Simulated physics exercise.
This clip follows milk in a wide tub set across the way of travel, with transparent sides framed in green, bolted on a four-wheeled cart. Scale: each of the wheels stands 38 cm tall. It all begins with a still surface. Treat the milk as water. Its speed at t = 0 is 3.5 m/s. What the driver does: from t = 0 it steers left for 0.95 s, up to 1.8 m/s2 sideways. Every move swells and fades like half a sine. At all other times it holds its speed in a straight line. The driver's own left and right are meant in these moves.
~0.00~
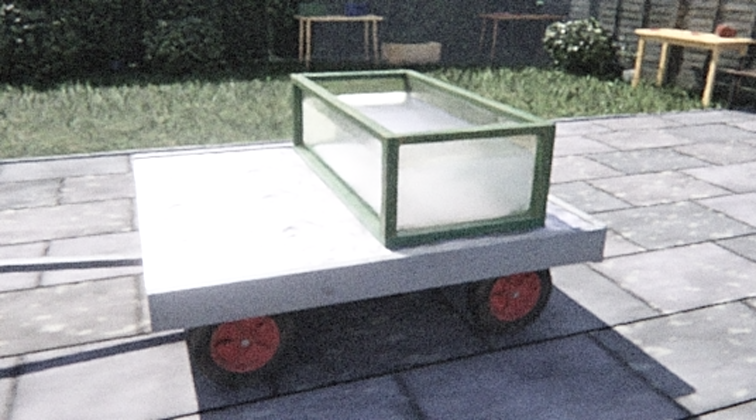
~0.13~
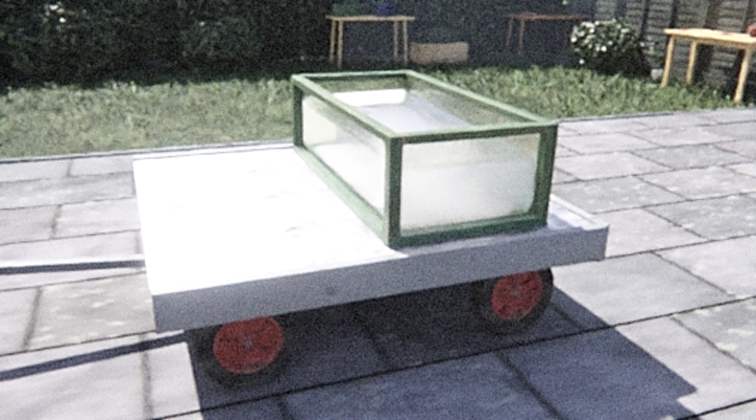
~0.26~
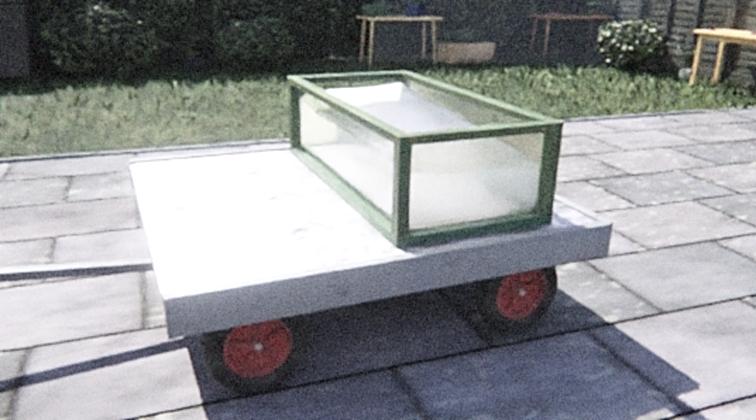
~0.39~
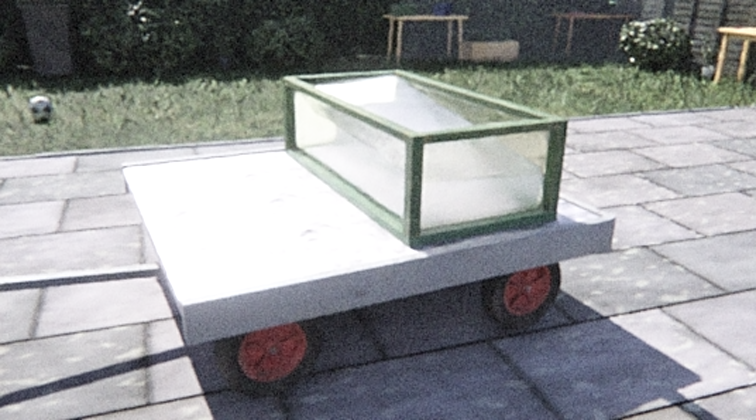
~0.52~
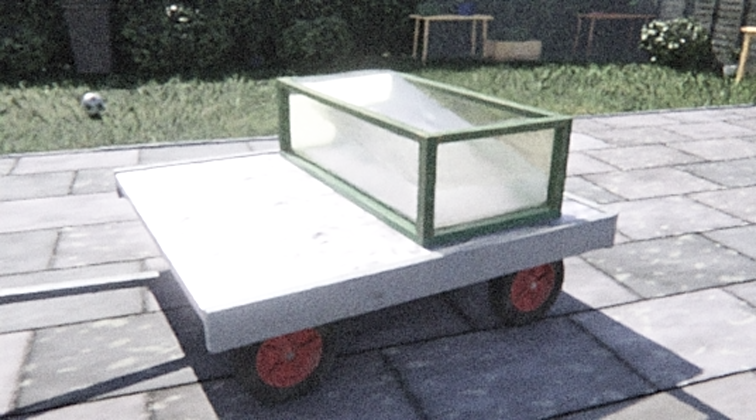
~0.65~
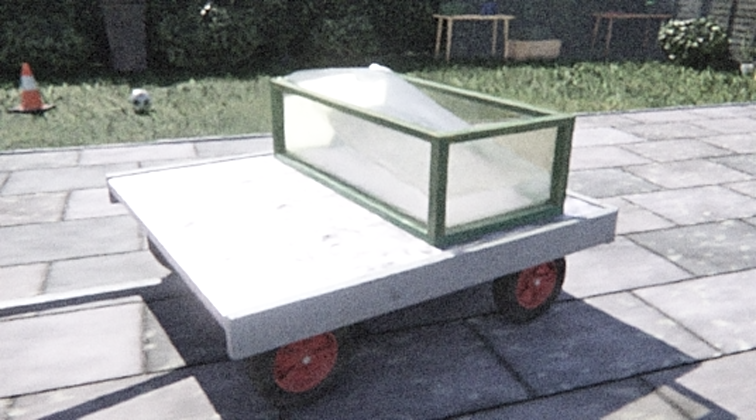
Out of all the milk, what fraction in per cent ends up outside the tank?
Some 8 per cent goes overboard.
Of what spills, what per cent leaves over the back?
About 10 per cent.
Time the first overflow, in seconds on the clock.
Around 0.9 s.
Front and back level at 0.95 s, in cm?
About 28 cm in front and 28 cm behind.
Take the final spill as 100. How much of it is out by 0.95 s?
About 10 per cent.
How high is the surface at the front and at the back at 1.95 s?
Front 24 cm, back 22 cm.
By 0.95 s it stands 28 cm high behind and 27 cm in front; 1 per cent has gone over the far side.
By 1.45 s it stands 31 cm high behind and 33 cm in front; 3 per cent has gone mostly over the far side, some over the front.
By 1.95 s it stands 22 cm high behind and 23 cm in front; 5 per cent has gone over the far side and the near side.
By 3.93 s 8 per cent has gone over the far side and the near side, 17 of 211 litres.
